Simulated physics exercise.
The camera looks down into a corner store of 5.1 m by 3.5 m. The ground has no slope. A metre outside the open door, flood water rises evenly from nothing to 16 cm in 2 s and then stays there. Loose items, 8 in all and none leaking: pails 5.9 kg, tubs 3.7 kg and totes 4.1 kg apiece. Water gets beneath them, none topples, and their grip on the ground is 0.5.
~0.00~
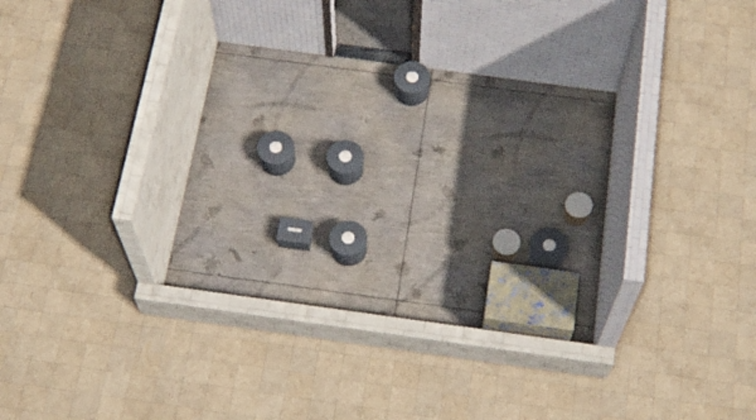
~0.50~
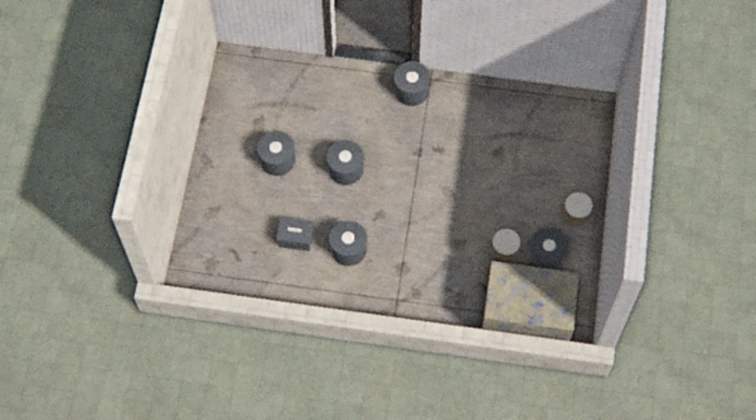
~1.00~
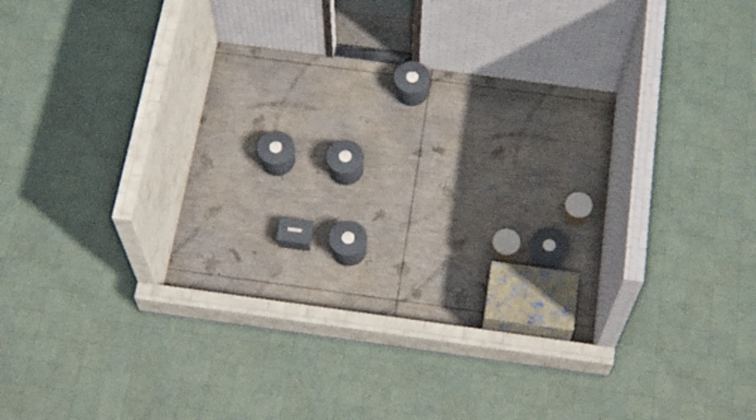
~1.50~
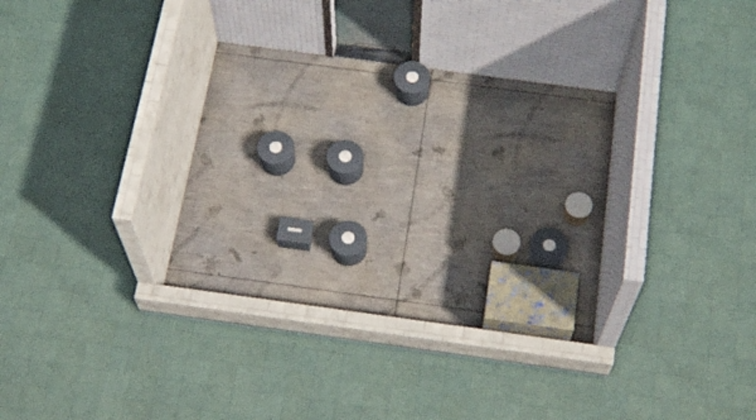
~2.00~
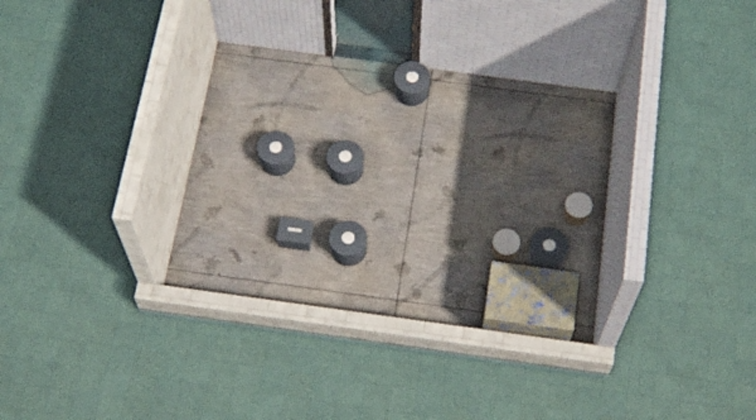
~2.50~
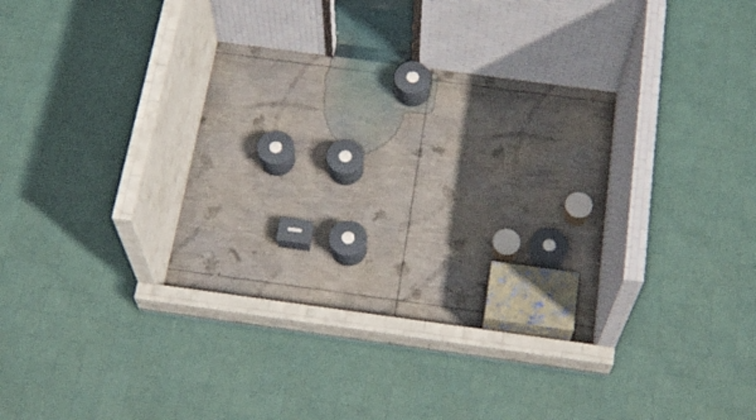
Water covers the ground outside and spreads through the doorway onto the store's floor.
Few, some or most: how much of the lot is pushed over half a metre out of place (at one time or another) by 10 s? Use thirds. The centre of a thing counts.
It is from one to two thirds.
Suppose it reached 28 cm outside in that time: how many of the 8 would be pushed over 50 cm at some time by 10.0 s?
In that case 7 of them.
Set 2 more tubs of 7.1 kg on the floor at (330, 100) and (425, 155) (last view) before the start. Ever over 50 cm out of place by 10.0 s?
In that order: More, more.
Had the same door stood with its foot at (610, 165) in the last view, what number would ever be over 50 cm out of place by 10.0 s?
Then 4.
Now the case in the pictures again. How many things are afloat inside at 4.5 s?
At that moment 1.
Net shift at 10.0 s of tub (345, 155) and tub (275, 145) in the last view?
In turn: 150 cm, 140 cm.
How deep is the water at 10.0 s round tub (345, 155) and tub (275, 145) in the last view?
About 8 and 7 cm.
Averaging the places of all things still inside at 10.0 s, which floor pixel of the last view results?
Near (397, 235).
After 3.5 s 0 of 8 are over 50 cm from their spots; 0 afloat.
After 4.5 s 3 of 8 are over 50 cm from their spots; 1 afloat.
After 7.0 s 5 of 8 are over 50 cm from their spots; 4 afloat.
After 10.0 s 5 of 8 are over 50 cm from their spots, and 5 have been at some point; 5 afloat.
